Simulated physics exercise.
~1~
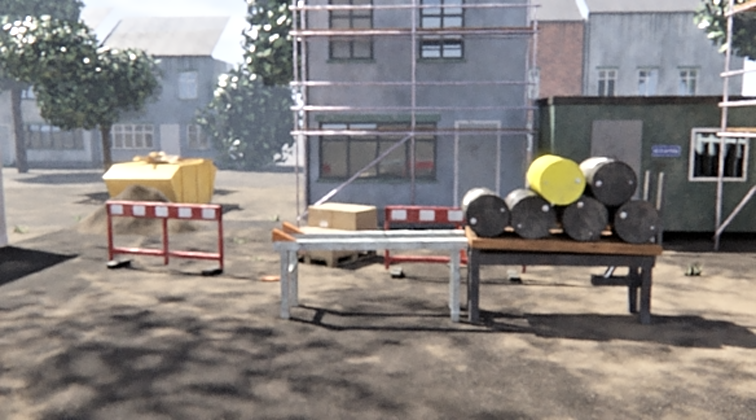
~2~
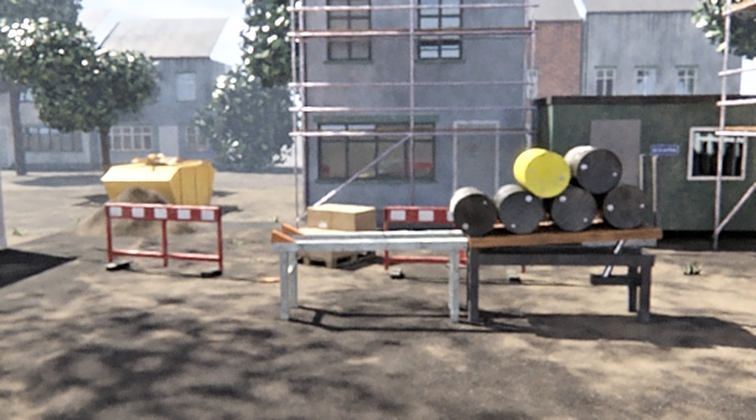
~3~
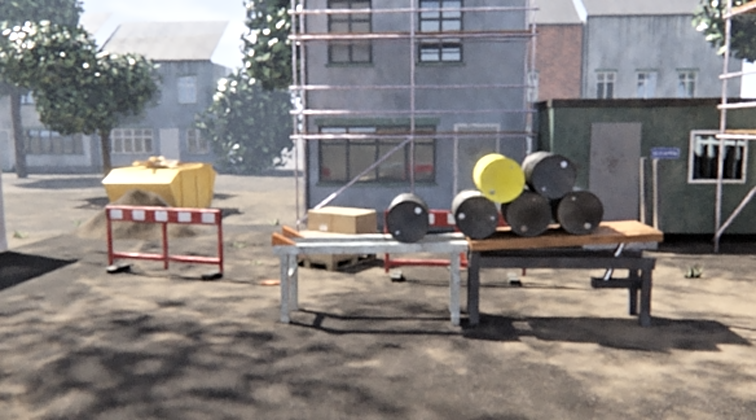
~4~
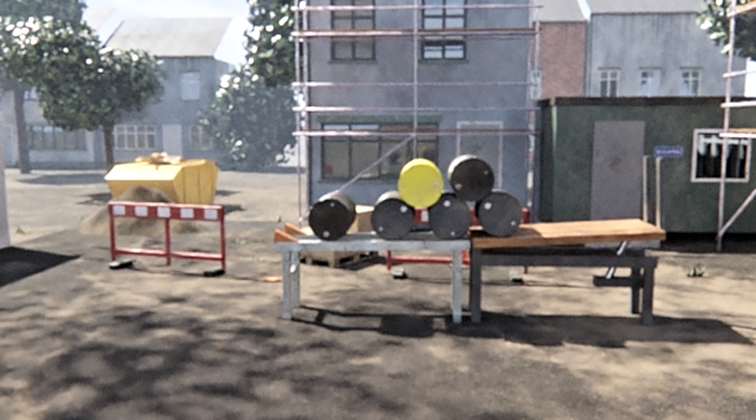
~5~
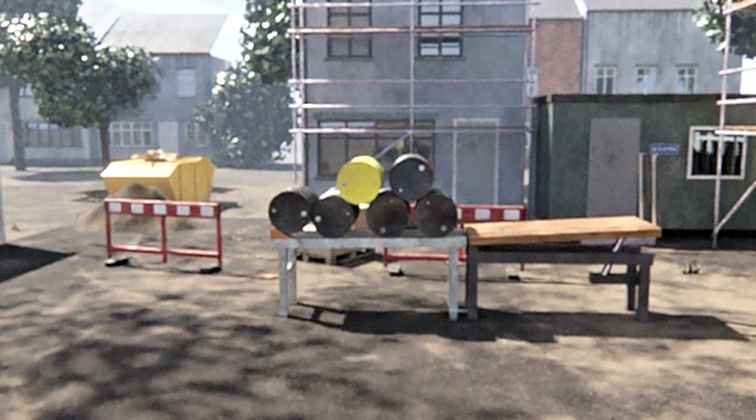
Stacked drums, one yellow and the rest dark, rolling left from a wooden deck onto a pale rack and staying piled there.
